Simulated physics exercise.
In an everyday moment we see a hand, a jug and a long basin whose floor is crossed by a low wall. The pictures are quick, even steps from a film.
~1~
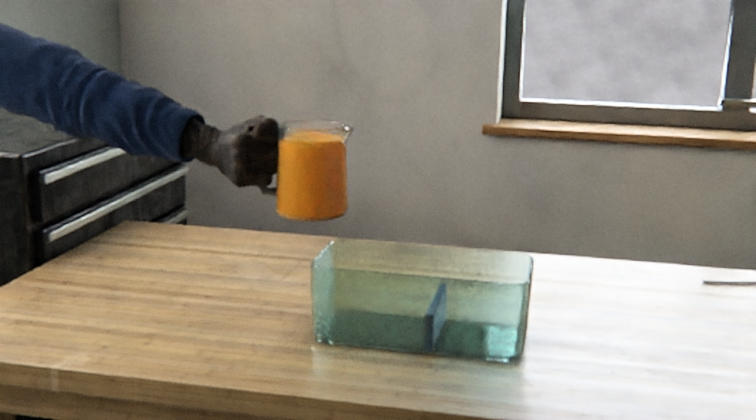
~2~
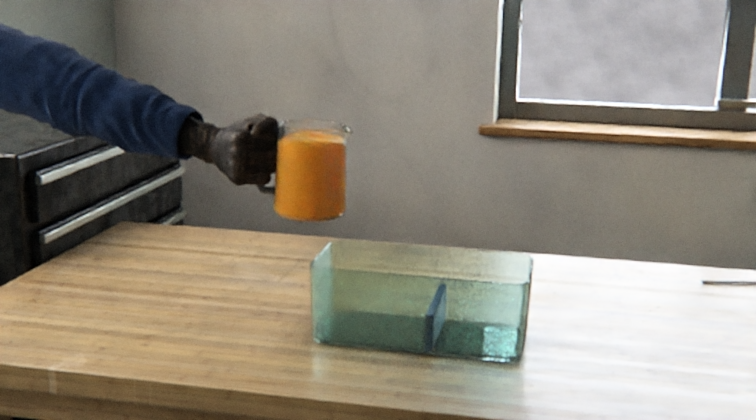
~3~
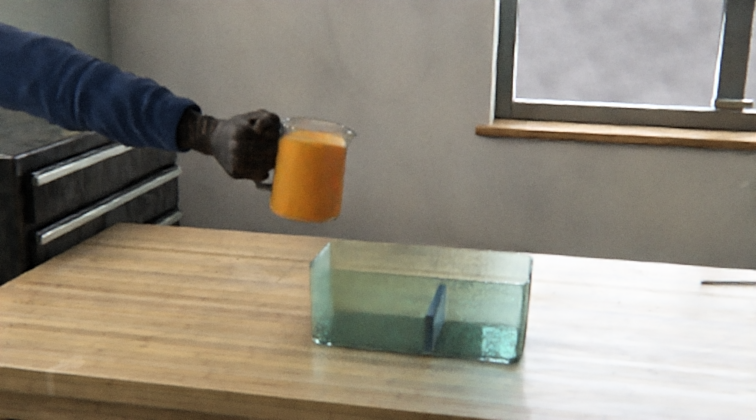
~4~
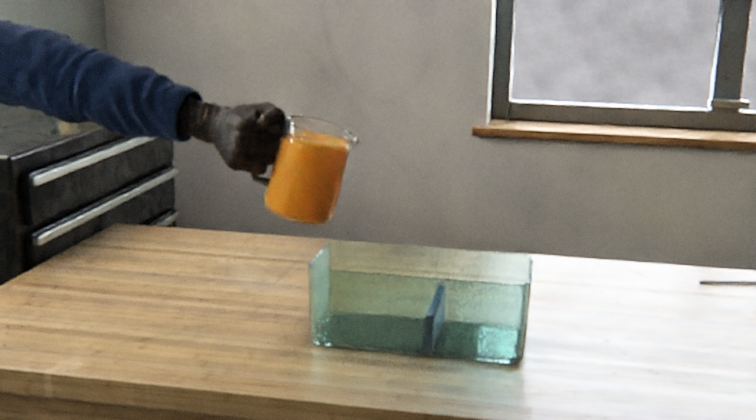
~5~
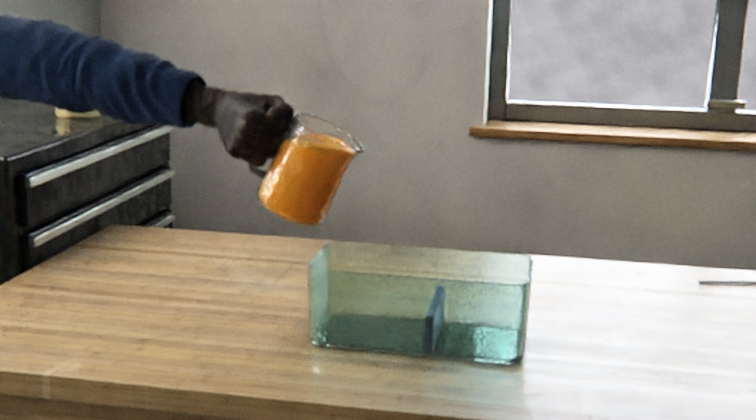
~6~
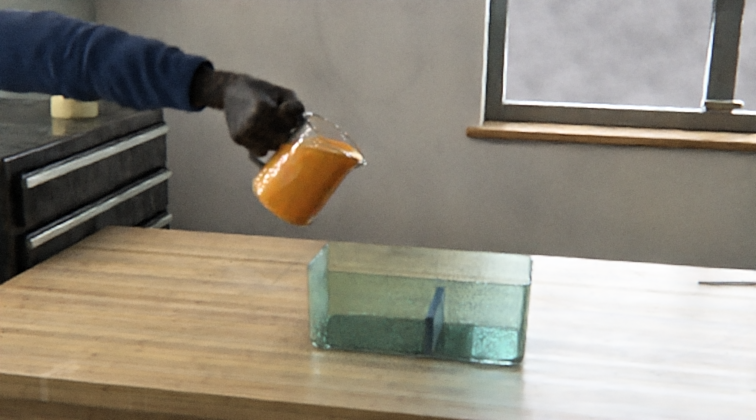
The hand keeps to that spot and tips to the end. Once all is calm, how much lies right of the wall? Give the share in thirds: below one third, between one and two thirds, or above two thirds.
The share is below one third.
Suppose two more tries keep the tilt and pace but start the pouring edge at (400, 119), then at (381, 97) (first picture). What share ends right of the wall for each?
Around 80 percent first, around 45 percent second.
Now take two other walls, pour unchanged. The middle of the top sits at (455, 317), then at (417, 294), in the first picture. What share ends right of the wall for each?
Record: Case 1 near 15 %, case 2 near 5 %.
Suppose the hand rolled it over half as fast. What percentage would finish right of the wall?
Around 5 percent ends up there.
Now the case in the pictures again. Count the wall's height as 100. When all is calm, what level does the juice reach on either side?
I get 60 % for the left and 0 % for the right.
A moment on, the tilt is 103° and 62 per cent is still to pour, 16 is left of the wall and 0 right of it.
Next, the tilt is 107° and 21 per cent is still to pour, 57 is left of the wall and 1 right of it.
Then the tilt is 107° and 6 per cent is still to pour, 81 is left of the wall and 3 right of it.
Later the tilt is 107° and 1 per cent is still to pour, 90 is left of the wall and 4 right of it.
Finally, 92 per cent lies left of the wall, 4 right of it and 4 outside.
